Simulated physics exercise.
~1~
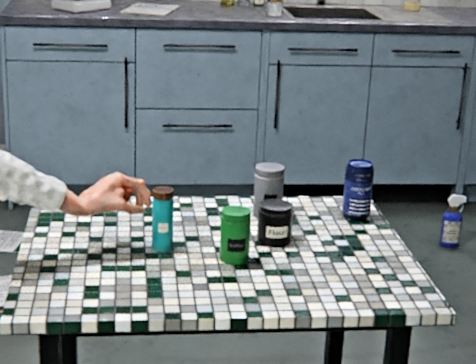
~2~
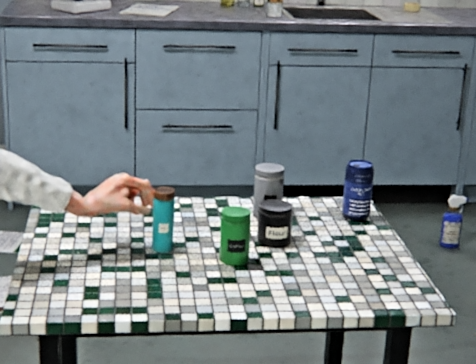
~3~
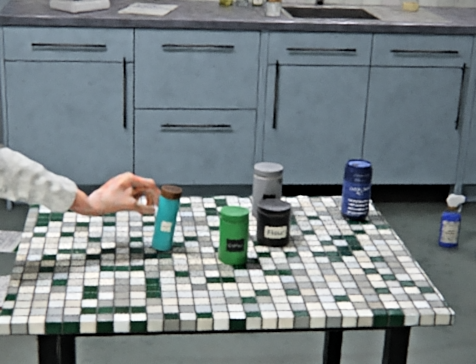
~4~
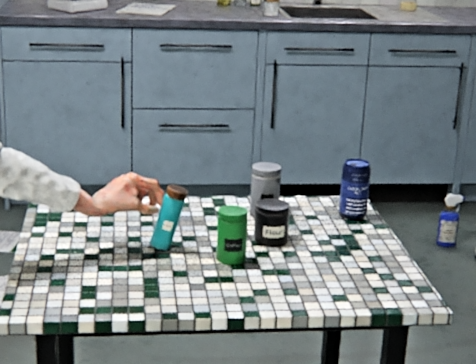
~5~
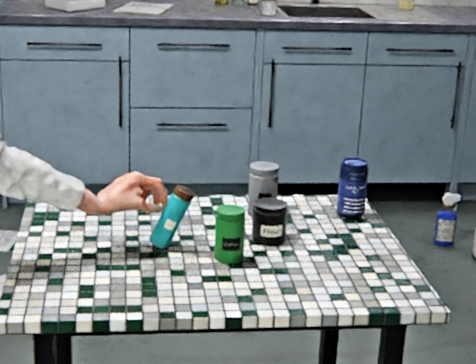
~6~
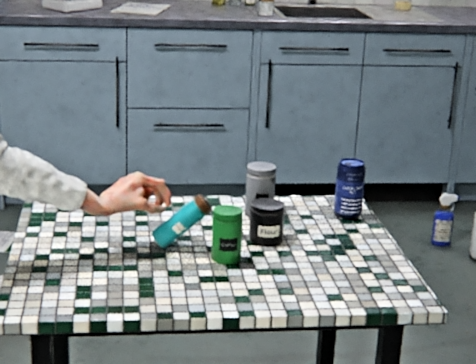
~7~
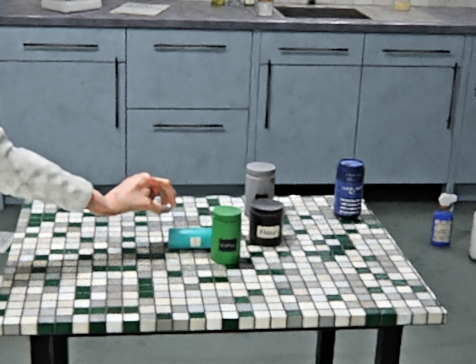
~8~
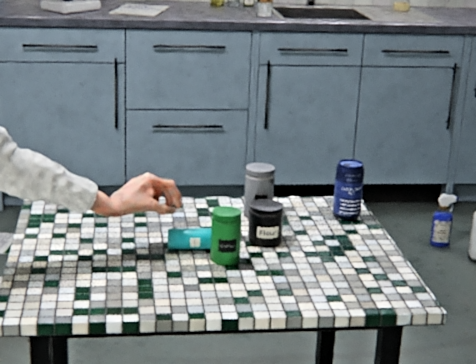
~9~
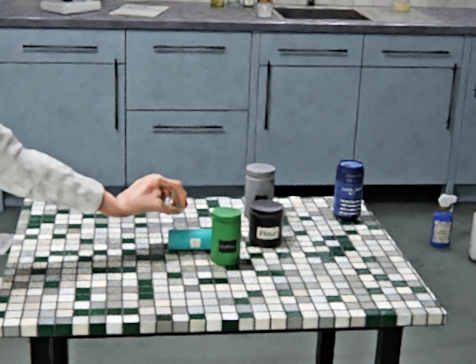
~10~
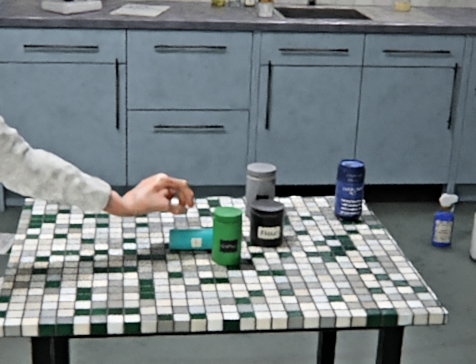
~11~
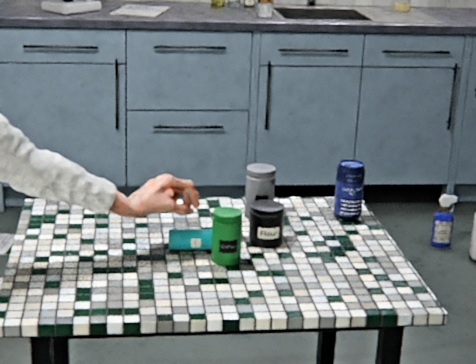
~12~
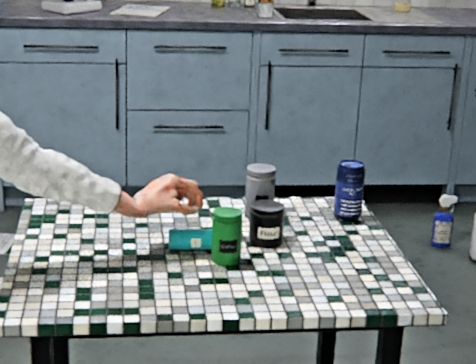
The clip opens on a table covered in small white, grey and green tiles, with blue-grey cabinets behind it and a hand reaching in from the left toward an upright turquoise shaker with a brown lid. Green, grey and black jars and a blue can stand to its right. The hand presses against the shaker's upper part, and it begins to lean right. It tilts further and further, then topples onto its side behind the green jar. The hand drifts slightly right above it, while the shaker stays lying down and the other containers remain upright.
